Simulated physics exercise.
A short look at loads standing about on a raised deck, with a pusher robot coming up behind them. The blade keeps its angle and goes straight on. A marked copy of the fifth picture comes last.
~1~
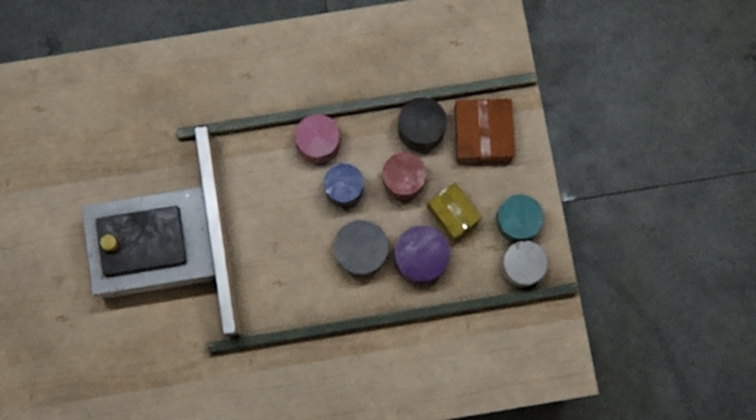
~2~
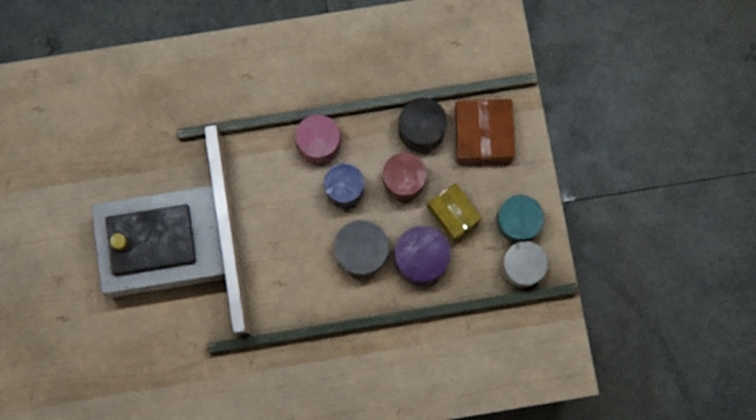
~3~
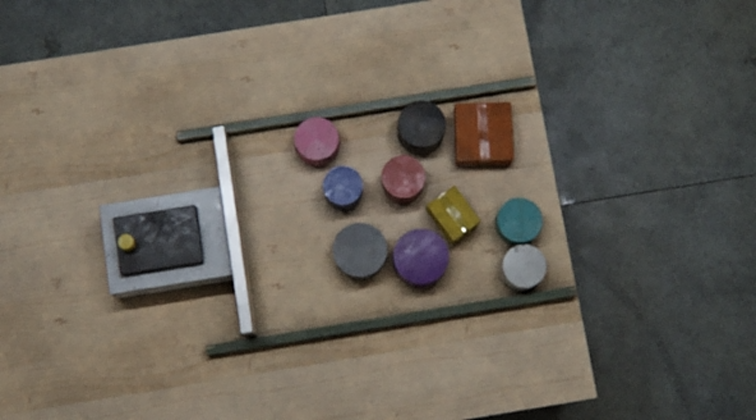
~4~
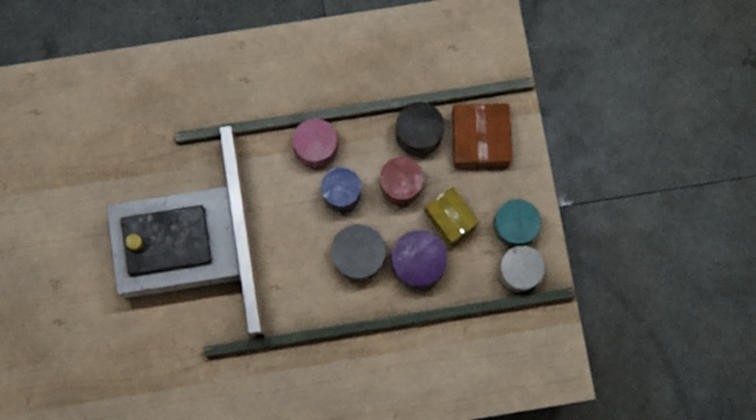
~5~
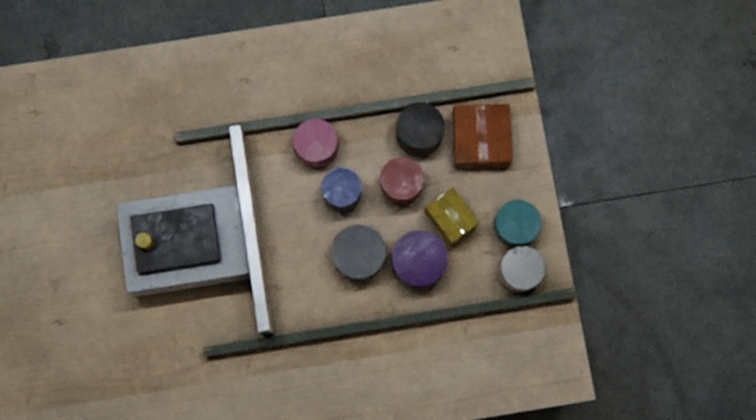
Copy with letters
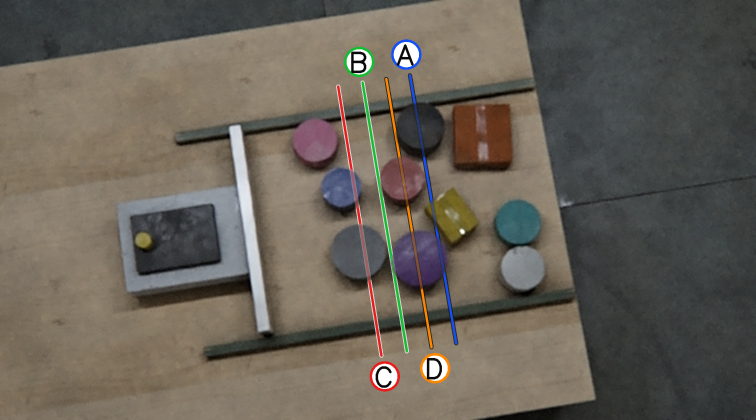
A pale wooden deck, seen from above against a dark grey floor, carries a silver pusher robot with a dark top on its left side. Between two dark rails stand pink, blue, red, black, grey, purple, turquoise and white round loads, with a yellow box among them and an orange box at upper right. The robot creeps steadily right behind its upright bar, while the loads stay put.
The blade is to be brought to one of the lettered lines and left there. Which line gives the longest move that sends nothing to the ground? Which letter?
At A, and not beyond.
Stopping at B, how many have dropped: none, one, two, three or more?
By then, none.
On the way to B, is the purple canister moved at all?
Yes.
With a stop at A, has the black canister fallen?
No.
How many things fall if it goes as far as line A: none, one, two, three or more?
By then, none.
On the marked copy, A at (433, 207); B at (384, 214); C at (359, 218); D at (408, 210).
With A. Early on, robot (248, 227); pink canister (333, 141); turquoise pail (517, 224).
Further on, robot (314, 216); orange box (491, 136); yellow box (470, 213).
At the end, robot (363, 209); orange box (537, 127); turquoise pail (539, 233); nothing has fallen.
As for the rest, B is safe but short; C is safe but short; D is safe but short.
